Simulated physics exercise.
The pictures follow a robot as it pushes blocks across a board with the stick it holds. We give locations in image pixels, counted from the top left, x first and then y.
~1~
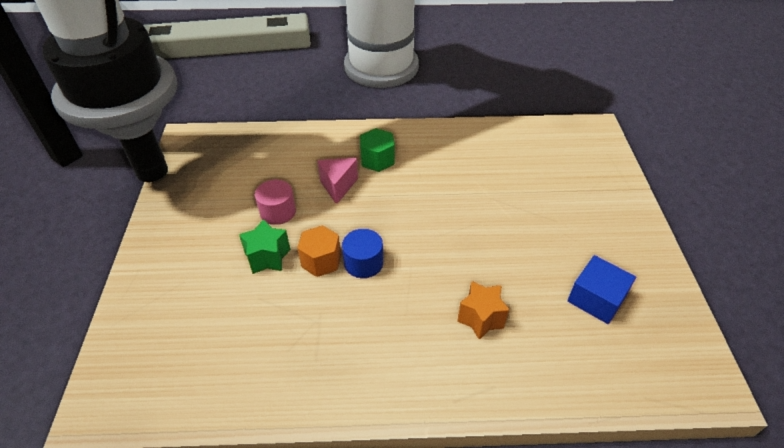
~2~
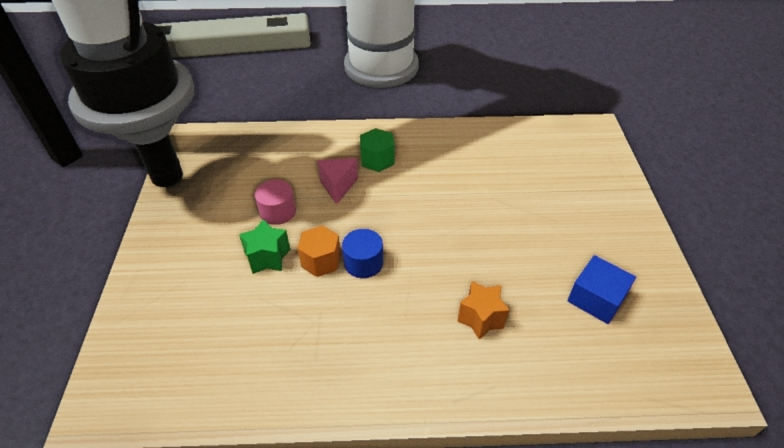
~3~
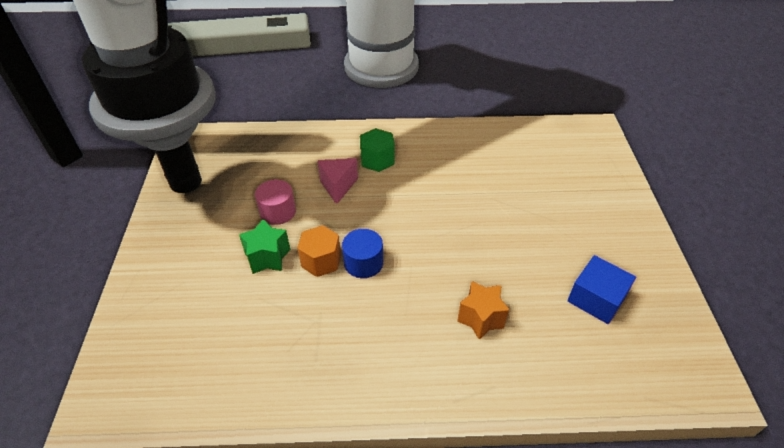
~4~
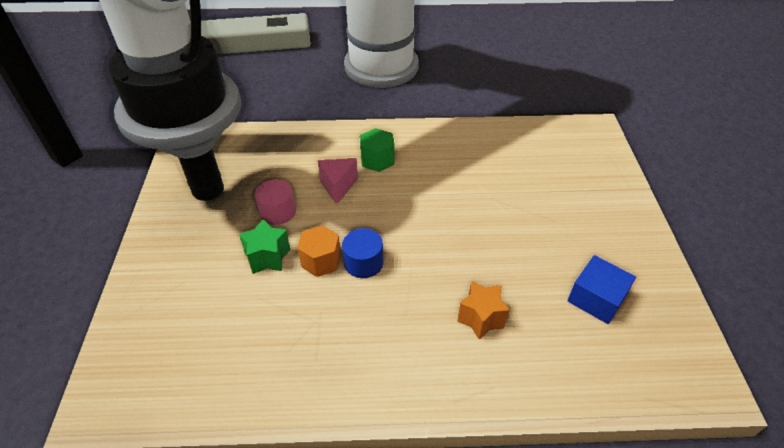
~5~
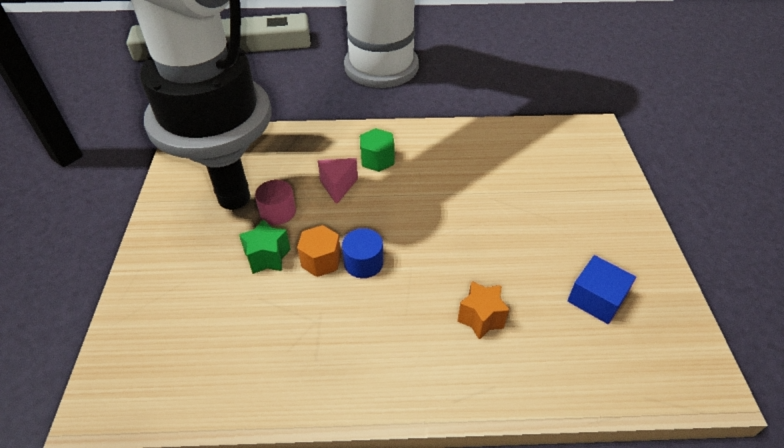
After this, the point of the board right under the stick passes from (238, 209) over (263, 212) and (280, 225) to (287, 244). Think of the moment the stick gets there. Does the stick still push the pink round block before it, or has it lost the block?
The block gets away.
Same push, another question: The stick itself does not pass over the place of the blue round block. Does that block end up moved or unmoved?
It keeps its position.
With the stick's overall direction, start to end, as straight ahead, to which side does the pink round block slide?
It gets pushed left.
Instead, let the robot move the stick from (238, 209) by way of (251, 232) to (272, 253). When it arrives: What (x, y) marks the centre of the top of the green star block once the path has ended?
Near (279, 257).
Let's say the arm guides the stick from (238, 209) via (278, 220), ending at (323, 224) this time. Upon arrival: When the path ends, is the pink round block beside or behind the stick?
I expect not.
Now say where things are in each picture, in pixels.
In the first picture, stick tip (153, 173); block tops, green star block (262, 237); pink round block (273, 192); orange hexagon (318, 241); blue round block (363, 243).
In the second picture, stick (168, 178); blocks unchanged.
In the third picture, stick (186, 184); blocks unchanged.
In the fourth picture, stick (208, 191); blocks unchanged.
In the fifth picture, stick (235, 199); green star block (262, 237); pink round block (273, 192); orange hexagon (318, 241); blue round block (363, 243).
On the path given first. Halfway along, stick (271, 207); pink round block (304, 195).
At the end, stick (285, 234); green star block (259, 245); pink round block (311, 197); orange hexagon in place; blue round block in place.
